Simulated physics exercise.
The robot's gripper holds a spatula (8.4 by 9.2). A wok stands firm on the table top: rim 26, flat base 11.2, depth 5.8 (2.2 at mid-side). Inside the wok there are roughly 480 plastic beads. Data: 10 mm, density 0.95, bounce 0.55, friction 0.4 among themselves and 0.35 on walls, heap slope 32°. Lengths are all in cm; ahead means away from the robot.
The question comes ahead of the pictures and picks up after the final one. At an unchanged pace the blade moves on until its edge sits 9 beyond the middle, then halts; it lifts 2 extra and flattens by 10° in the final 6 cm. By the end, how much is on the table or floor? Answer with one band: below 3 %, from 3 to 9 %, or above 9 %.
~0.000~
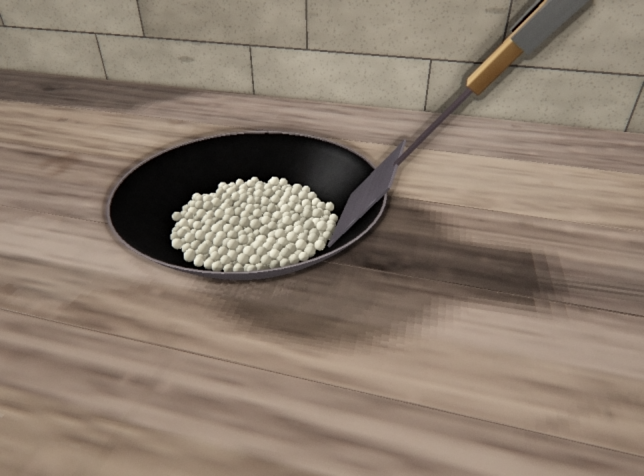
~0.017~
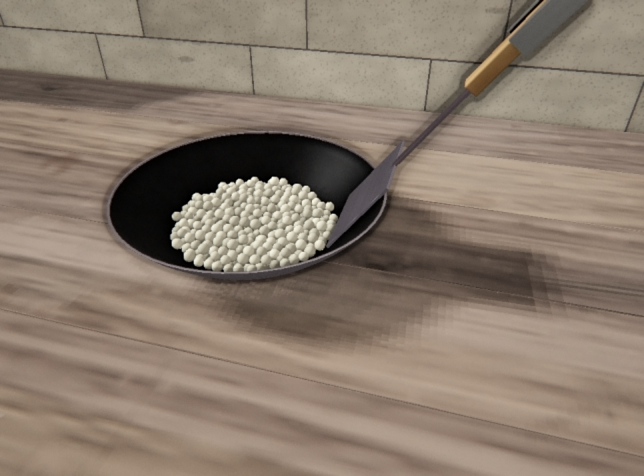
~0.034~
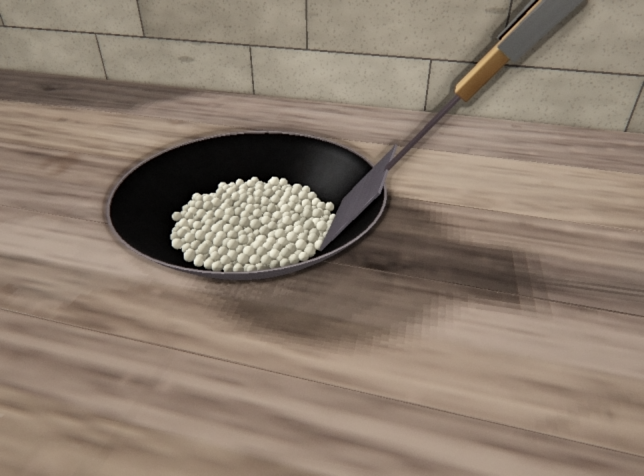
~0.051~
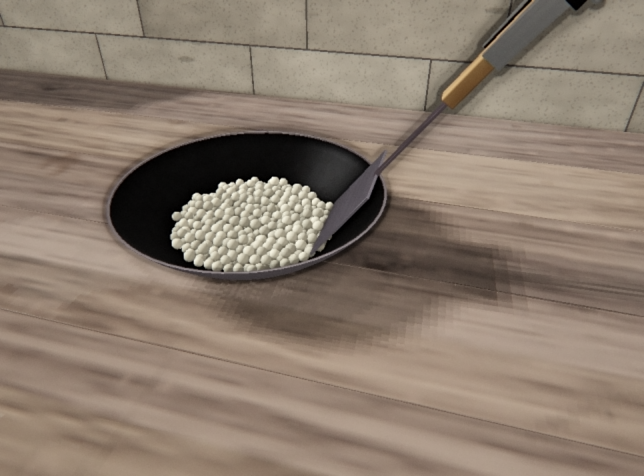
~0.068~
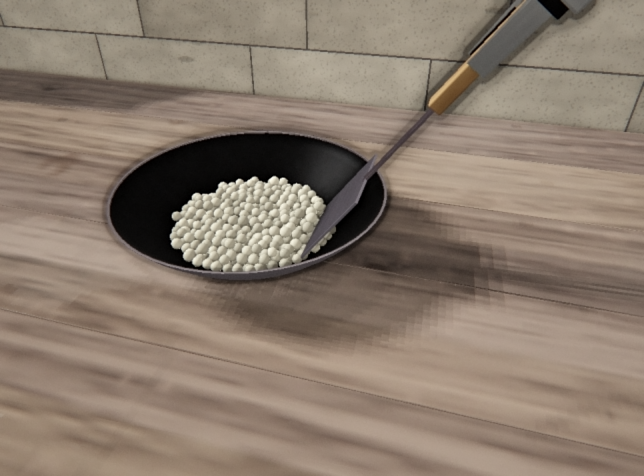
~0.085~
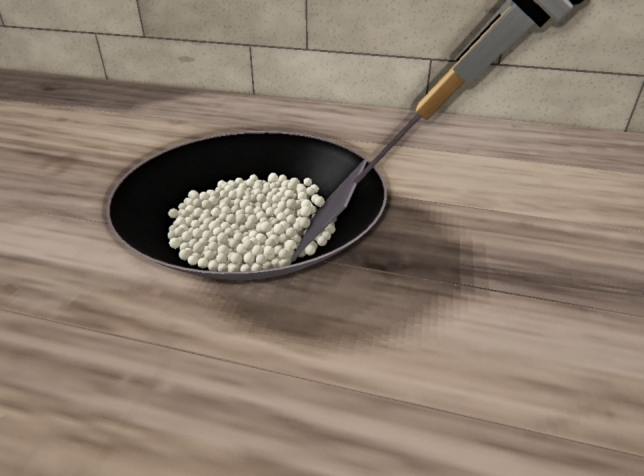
Above 9 %.
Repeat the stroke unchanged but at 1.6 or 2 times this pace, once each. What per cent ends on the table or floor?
Around 40 per cent and around 45 per cent.
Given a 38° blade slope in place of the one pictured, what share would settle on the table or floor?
In that case around 20 per cent.
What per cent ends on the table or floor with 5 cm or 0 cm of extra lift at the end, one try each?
Close to 15 and 20 percent respectively.
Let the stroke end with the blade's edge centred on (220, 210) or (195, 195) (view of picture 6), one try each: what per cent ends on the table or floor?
Estimates, in order: 0 % and 0 %.
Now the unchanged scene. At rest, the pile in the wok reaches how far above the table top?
It reaches roughly 6.0 cm.
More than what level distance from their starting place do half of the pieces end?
Level distance of around 5 cm.
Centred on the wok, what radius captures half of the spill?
Looks like roughly 22 centimetres to me.
By 0.19 s, sloping 54°, highest piece 5 above the table; 481 in the wok.
By 0.29 s, sloping 50°, highest piece 7 above the table; 481 in the wok.
By 0.54 s, sloping 44°, highest piece 7 above the table; 362 in the wok, 109 on the table or floor, 10 on the blade or in flight.
By 1.59 s, sloping 44°, highest piece 6 above the table; 360 in the wok, 121 on the table or floor.
Final count, 360 in the wok, 121 on the table or floor. That is 25 % on the table or floor.
